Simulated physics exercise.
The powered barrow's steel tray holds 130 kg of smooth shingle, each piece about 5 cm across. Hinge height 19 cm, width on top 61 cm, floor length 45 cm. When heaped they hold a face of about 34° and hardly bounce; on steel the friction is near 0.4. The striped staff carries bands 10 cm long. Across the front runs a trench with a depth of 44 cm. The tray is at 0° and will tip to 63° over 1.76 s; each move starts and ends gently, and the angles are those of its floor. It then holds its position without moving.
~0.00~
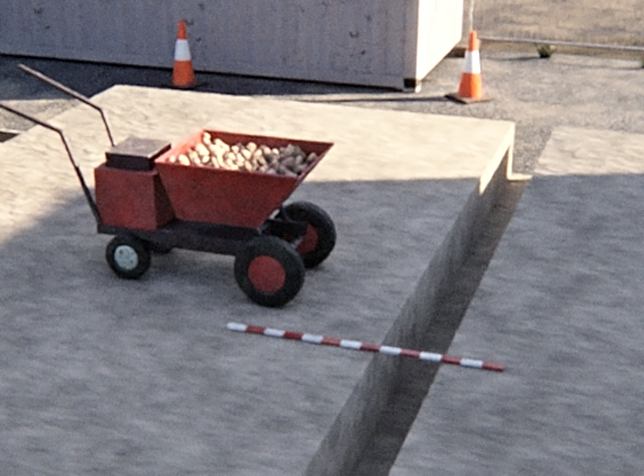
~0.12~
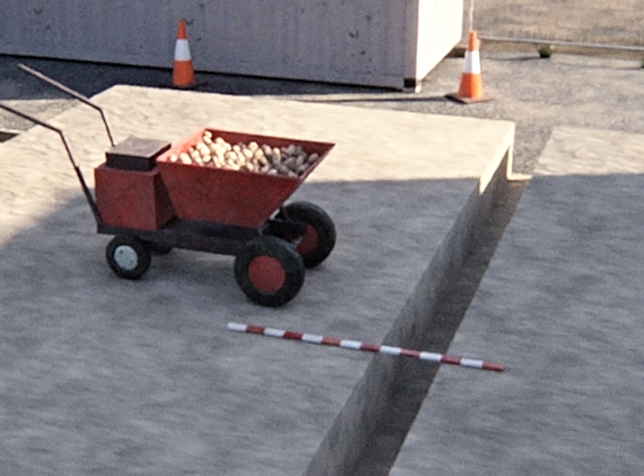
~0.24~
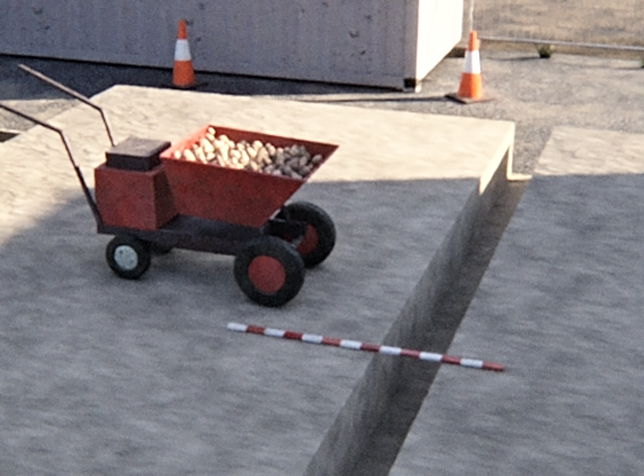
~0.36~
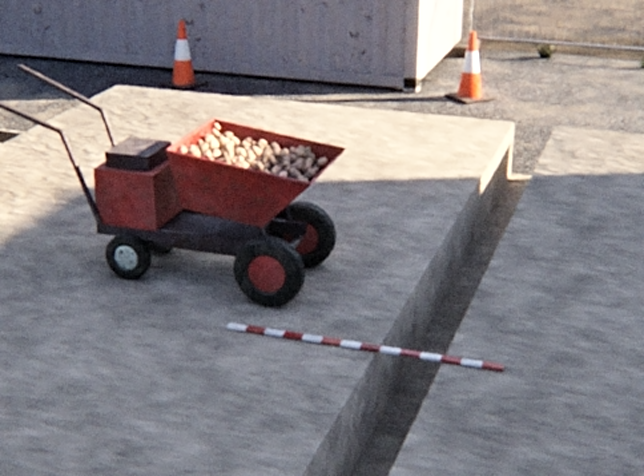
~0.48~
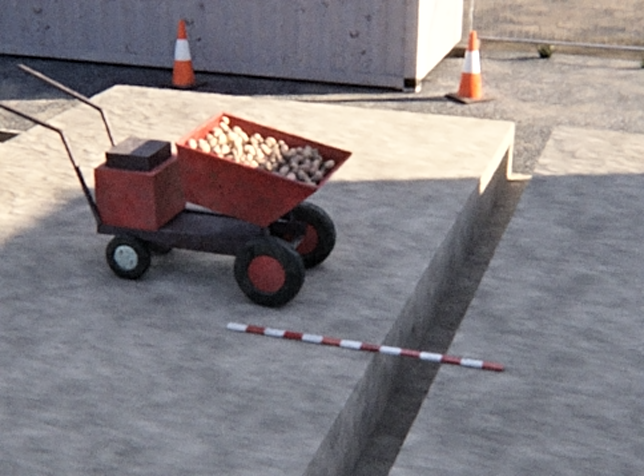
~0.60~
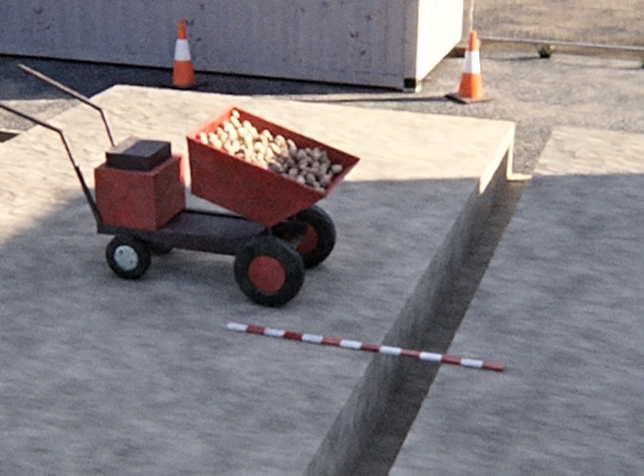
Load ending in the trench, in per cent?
97 per cent.
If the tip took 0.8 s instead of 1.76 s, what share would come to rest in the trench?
In that case some 90 per cent.
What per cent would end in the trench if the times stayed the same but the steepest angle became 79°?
Roughly 100% would end there.
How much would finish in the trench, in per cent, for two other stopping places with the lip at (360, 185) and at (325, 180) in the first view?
Result: Close to 50 then close to 90 per cent.
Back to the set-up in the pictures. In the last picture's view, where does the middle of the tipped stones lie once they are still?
The middle should be near (434, 361).
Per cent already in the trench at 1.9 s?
Around 30 per cent of it.
After 1.3 s the floor is at 53°; 99 % in the tray, 1 % short of the trench; the foremost stones are at (383, 233).
After 1.9 s the floor is at 63°; 62 % in the tray, 6 % short of the trench, 32 % in the trench; the foremost stones are at (459, 368).
After 2.2 s the floor is at 63°; 40 % in the tray, 5 % short of the trench, 56 % in the trench; the foremost stones are at (467, 355).
After 4.2 s the floor is at 63°; 0 % in the tray, 3 % short of the trench, 97 % in the trench; the foremost stones are at (464, 361).
